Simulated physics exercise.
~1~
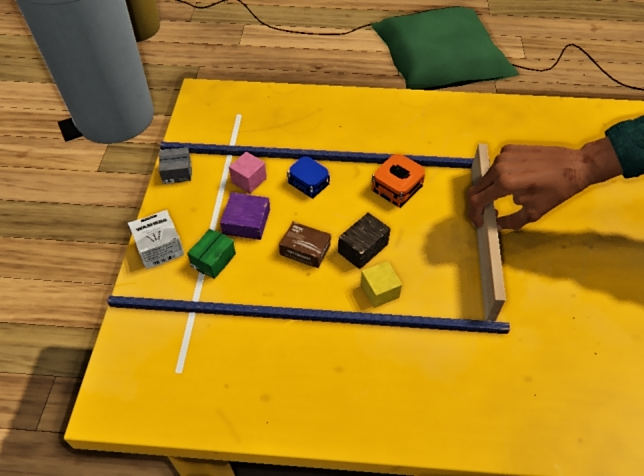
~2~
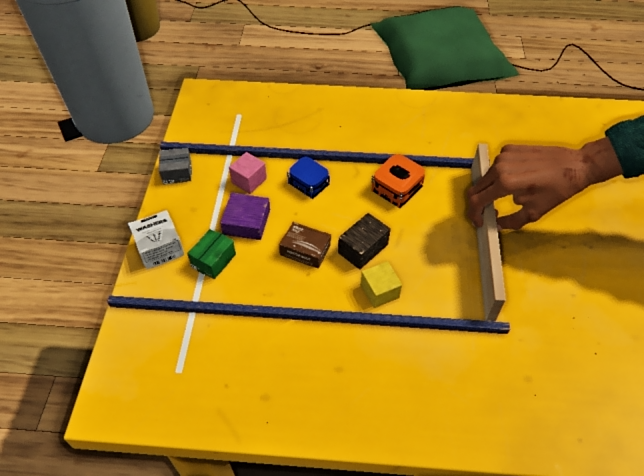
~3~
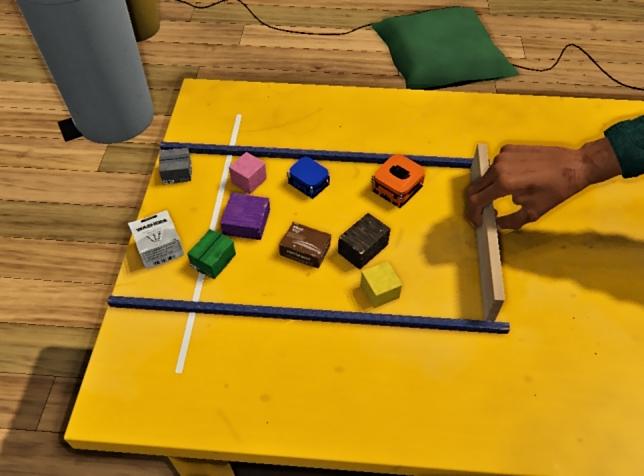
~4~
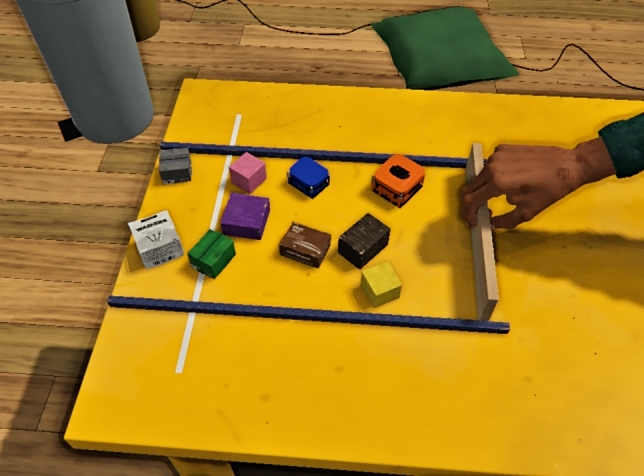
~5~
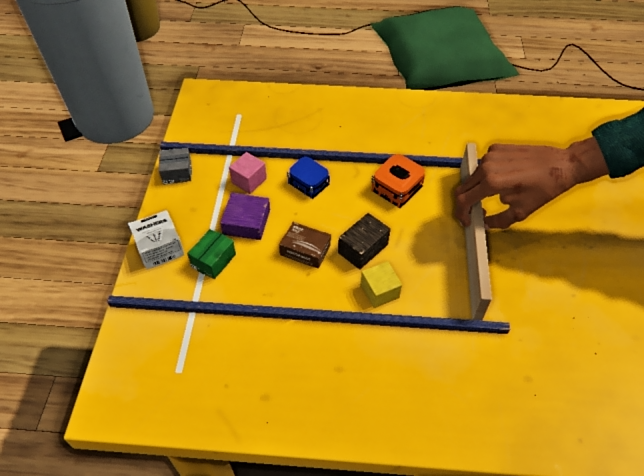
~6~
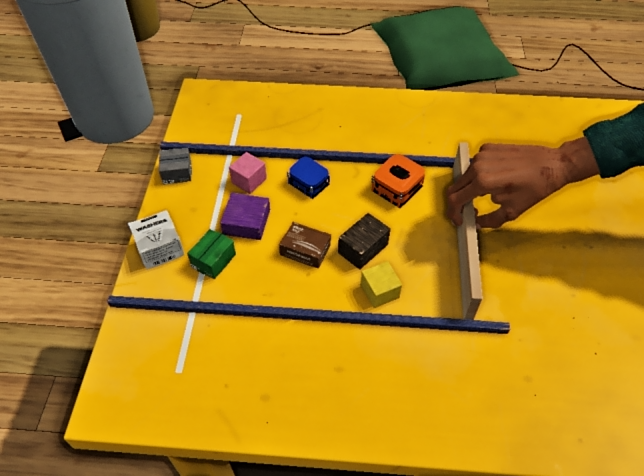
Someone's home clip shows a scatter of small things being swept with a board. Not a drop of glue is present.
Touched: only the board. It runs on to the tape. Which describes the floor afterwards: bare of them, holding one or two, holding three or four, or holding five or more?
The tally of drops is above two and under five.
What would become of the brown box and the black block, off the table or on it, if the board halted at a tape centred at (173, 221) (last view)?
Brown box down; black block still up.
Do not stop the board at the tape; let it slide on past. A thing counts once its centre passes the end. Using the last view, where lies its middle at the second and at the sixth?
At (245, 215) for the second, at (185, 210) for the sixth.
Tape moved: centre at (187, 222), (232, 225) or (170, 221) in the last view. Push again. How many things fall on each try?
Counts per try: 5; 2; 7.
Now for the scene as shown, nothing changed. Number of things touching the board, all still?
It is in contact with 3.
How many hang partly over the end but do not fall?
The count would be 0.
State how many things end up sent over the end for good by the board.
4 in total.
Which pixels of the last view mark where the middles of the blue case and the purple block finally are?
The blue case settles near (176, 162); as for the purple block, near (170, 210).
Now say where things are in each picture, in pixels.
Grey box (175, 166); white box (157, 240); green box (212, 254); board (486, 227); tape (214, 223), in the first frame.
White box (157, 240); black block (364, 241), in the second frame.
Green box (212, 254); pink block (248, 173), in the third frame.
Grey box (176, 166); yellow block (381, 285), in the fourth frame.
White box (157, 240); blue case (309, 178), in the fifth frame.
Grey box (176, 166); white box (157, 240); green box (212, 254); board (466, 226); tape (214, 223), in the sixth frame.
Soon after, none off yet; grey box at rest near (176, 166); white box at rest near (157, 240); green box at rest near (212, 254).
In the end, the number that fall off is three or four; gone, pink block, green box, white box and grey box.
